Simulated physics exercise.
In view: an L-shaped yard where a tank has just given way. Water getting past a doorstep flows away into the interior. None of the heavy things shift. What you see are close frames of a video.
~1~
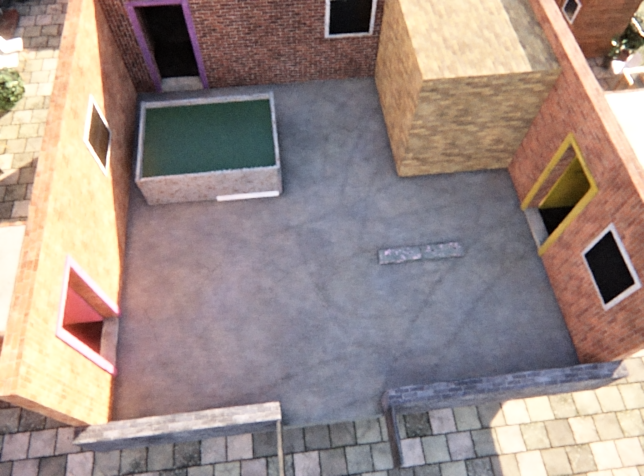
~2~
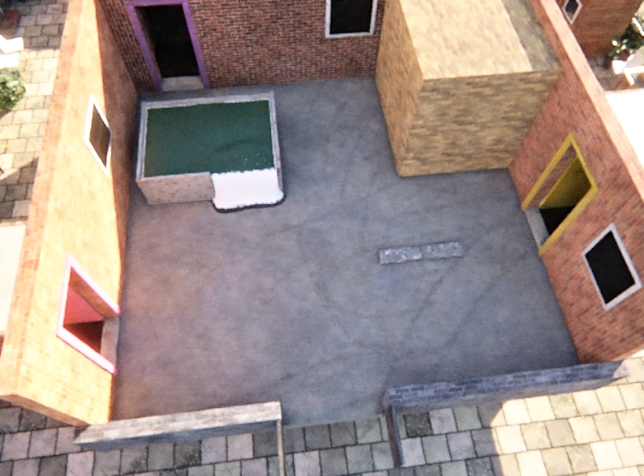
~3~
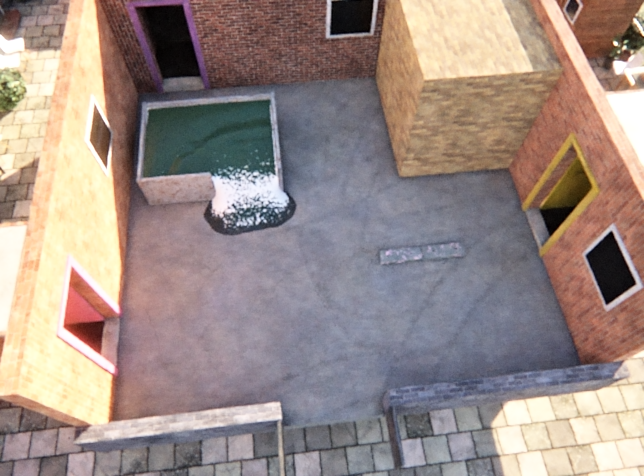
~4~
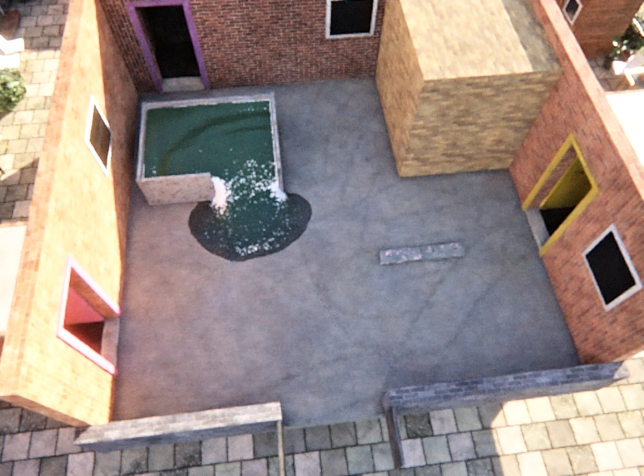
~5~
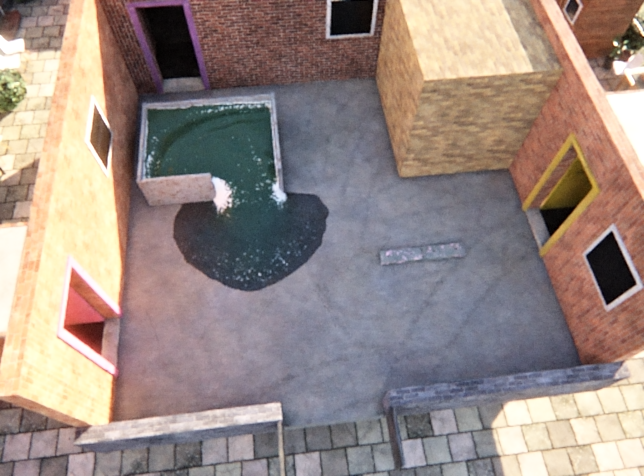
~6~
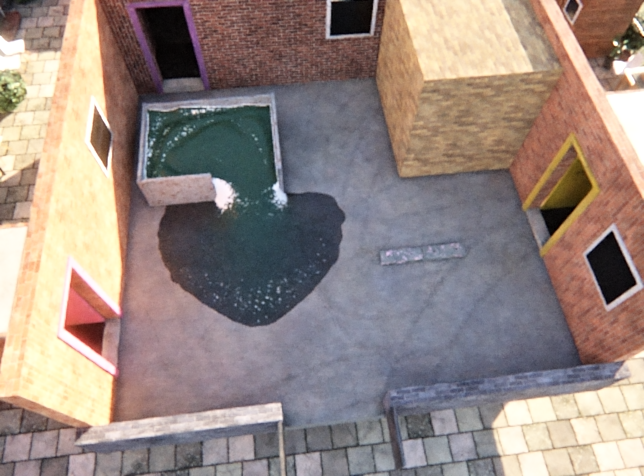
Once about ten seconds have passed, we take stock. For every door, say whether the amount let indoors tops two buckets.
The yellow door stays at two buckets or less; the purple door stays at two buckets or less; the pink door tops two buckets.
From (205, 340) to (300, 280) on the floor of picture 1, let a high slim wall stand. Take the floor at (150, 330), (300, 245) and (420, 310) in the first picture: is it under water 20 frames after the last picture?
Outcome per location, in sequence: Soaking, soaking, soaking.
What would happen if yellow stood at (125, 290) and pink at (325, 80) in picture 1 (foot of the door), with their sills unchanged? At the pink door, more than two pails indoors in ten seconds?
Put simply, pink door never reaches the limit here.
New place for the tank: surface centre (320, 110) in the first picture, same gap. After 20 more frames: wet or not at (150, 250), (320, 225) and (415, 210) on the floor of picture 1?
First one stays unwetted, next one gets inundated, last one gets inundated.
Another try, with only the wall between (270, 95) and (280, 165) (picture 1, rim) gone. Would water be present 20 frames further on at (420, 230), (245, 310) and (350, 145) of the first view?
Submerged, bone-dry, submerged.
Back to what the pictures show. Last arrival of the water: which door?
Answer is the one in purple.
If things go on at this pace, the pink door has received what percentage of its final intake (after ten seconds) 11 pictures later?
Roughly 0 per cent.
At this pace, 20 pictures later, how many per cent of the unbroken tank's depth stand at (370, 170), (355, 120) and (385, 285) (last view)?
In order: About 0, 0 and 4 in a hundred.
A moment on, water covers 35 % of the floor; the yellow door not reached, the purple door not reached, the pink door not reached.
Next, water covers 45 % of the floor; the yellow door not reached, the purple door not reached, the pink door wet at the sill, nothing in.
Then, water covers 55 % of the floor; the yellow door wet at the sill, nothing in, the purple door not reached, the pink door under two buckets in.
Later, water covers 65 % of the floor; the yellow door wet at the sill, nothing in, the purple door not reached, the pink door over two buckets in.
In the end, water covers 80 % of the floor; the yellow door wet at the sill, nothing in, the purple door wet at the sill, nothing in, the pink door over two buckets in.
